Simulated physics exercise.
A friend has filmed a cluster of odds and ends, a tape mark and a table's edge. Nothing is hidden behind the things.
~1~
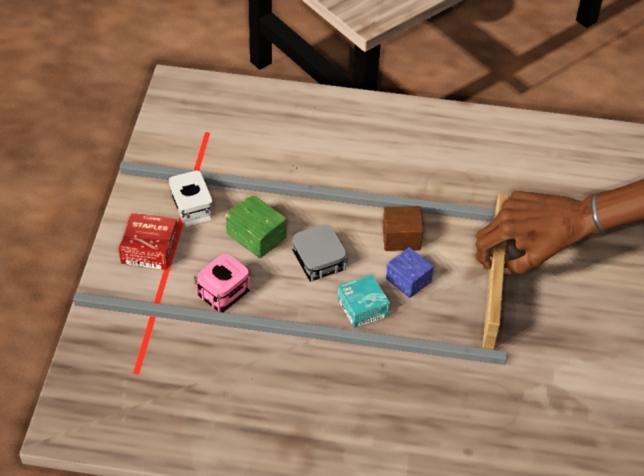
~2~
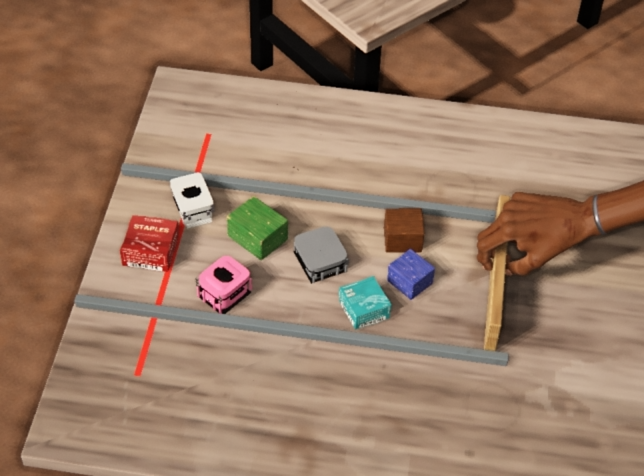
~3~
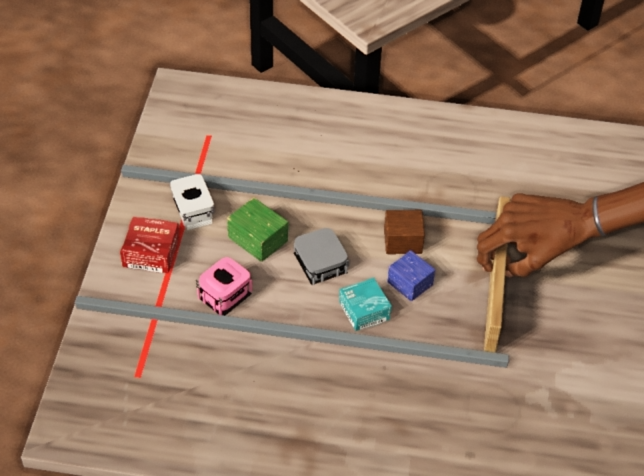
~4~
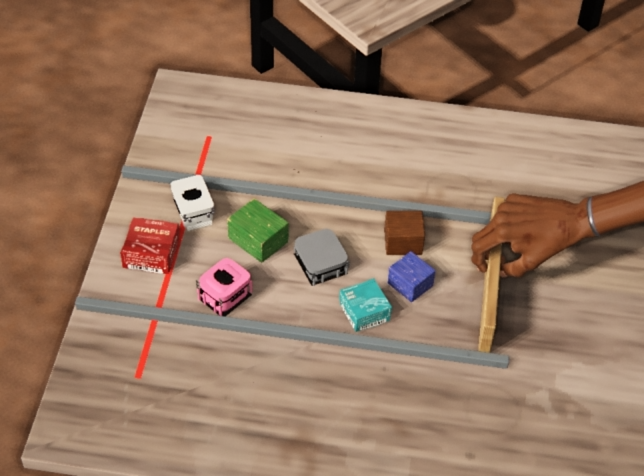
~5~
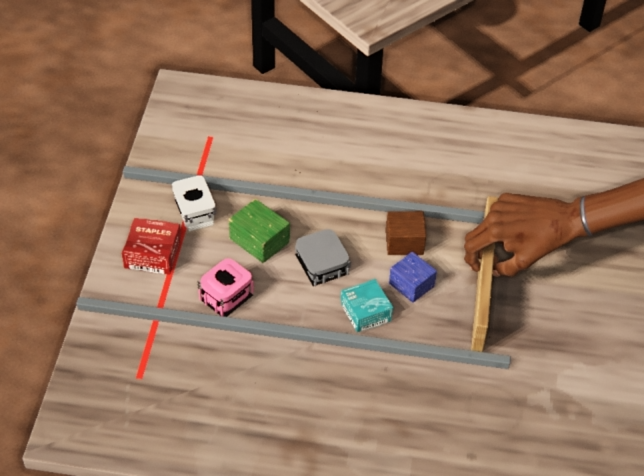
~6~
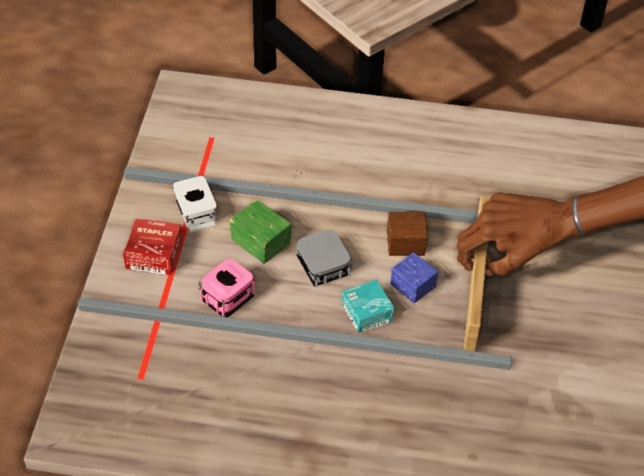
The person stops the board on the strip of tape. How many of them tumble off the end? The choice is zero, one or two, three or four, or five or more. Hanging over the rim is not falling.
The number that fall off is one or two.
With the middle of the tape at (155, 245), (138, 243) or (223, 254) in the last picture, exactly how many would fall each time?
In that order 4, 5 and 0.
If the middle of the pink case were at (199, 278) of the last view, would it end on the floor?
The pink case does not fall.
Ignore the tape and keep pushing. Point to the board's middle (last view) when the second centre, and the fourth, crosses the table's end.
Near (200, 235) and (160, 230).
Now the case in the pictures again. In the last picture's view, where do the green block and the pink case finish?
About (138, 189), and the other about (109, 274).
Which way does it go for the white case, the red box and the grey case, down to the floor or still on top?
The white case tumbles off; the red box comes down; the grey case holds on.
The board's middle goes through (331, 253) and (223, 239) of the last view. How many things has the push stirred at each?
5 and 8.
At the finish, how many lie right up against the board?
That makes 3.
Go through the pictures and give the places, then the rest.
Red box (149, 241); white case (191, 199); pink case (223, 283); board (496, 271); tape (175, 243), in the first picture.
White case (192, 200); turquoise box (365, 303), in the second picture.
Pink case (225, 286); brown block (404, 232), in the third picture.
Red box (151, 246); green block (258, 230), in the fourth picture.
White case (194, 203); grey case (322, 257), in the fifth picture.
Red box (153, 247); white case (195, 204); pink case (227, 288); board (478, 272); tape (179, 248), in the sixth picture.
Early on, none off yet; red box at rest near (153, 247); white case at rest near (195, 204); pink case at rest near (227, 288).
A while later, none off yet; red box at rest near (153, 247); white case moving near (189, 200); pink case at rest near (227, 288).
Further along, none off yet; red box travelled a little near (128, 244); white case travelled about its own width near (133, 186); pink case travelled well along near (158, 280).
Finally, the number that fall off is one or two; lost, white case and red box.
